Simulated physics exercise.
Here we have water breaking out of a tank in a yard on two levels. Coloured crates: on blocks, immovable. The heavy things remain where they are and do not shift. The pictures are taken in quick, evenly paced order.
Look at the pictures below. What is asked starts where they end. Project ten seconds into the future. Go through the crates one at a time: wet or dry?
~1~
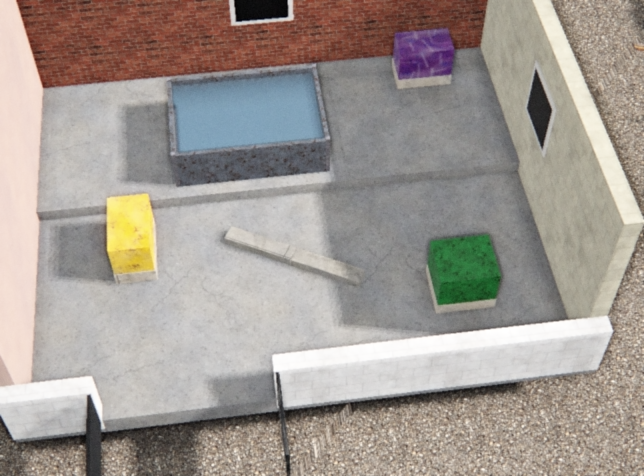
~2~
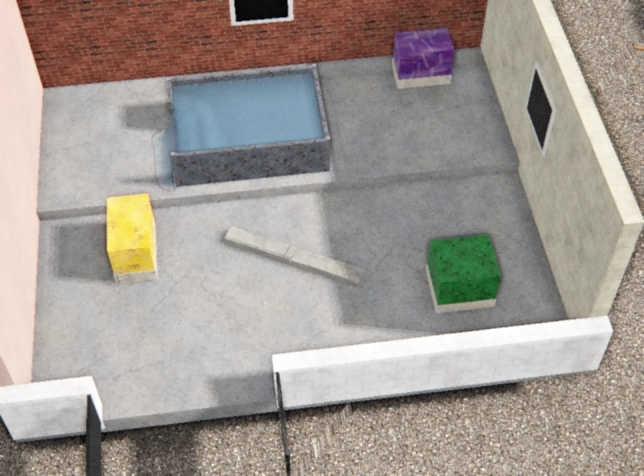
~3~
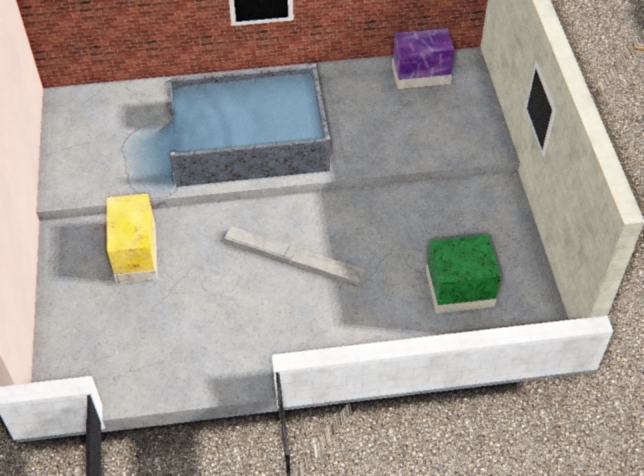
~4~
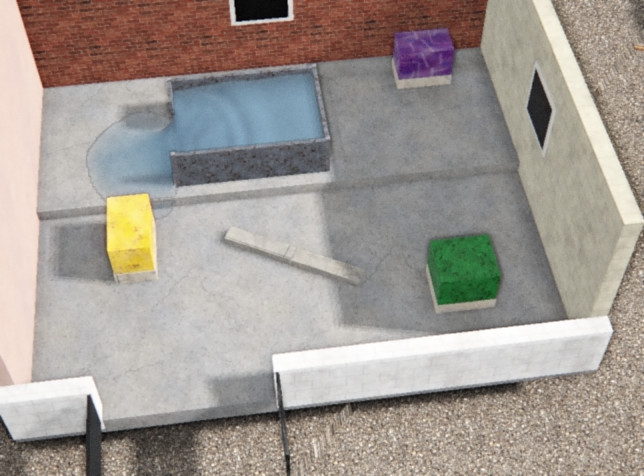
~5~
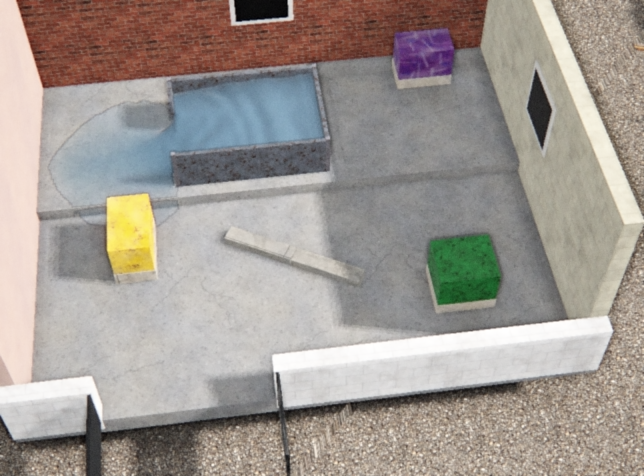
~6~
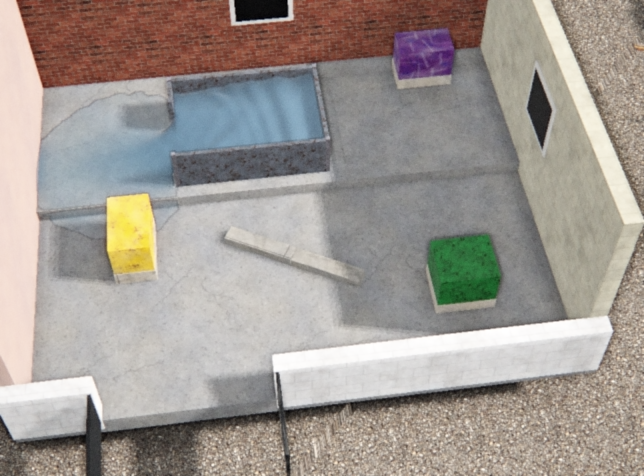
Outcome: The yellow crate is protected by its plinth, the purple crate is protected by its plinth, the green crate is protected by its plinth.
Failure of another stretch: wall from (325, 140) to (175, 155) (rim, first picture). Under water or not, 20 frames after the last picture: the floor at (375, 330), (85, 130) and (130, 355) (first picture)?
Place one: Reached by the flood. Place two: Spared by the leak. Place three: Reached by the flood.
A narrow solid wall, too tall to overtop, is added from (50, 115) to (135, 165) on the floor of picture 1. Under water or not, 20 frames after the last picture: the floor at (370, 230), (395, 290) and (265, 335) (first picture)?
First unwetted, then unwetted, then unwetted.
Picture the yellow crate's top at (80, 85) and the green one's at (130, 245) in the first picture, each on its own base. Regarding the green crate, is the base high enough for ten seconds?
As for the green one, it keeps clear.
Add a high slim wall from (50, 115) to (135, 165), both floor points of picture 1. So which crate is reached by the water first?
My answer: The yellow-painted one.
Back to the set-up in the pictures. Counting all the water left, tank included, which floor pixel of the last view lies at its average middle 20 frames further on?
The water's centre sits above (157, 177).
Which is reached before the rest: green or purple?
Answer: The purple-painted one.
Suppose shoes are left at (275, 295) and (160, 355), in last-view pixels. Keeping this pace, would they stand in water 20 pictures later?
Result, in sequence: Unwetted; waterlogged.
A moment on, water covers 15 % of the floor; the yellow crate water round its plinth, the purple crate not reached, the green crate not reached.
Next, water covers 20 % of the floor; the yellow crate water round its plinth, the purple crate not reached, the green crate not reached.
Then, water covers 35 % of the floor; the yellow crate water round its plinth, the purple crate not reached, the green crate not reached.
Later, water covers 55 % of the floor; the yellow crate water round its plinth, the purple crate water round its plinth, the green crate not reached.
In the end, water covers 90 % of the floor; the yellow crate stayed above the water, the purple crate stayed above the water, the green crate stayed above the water.
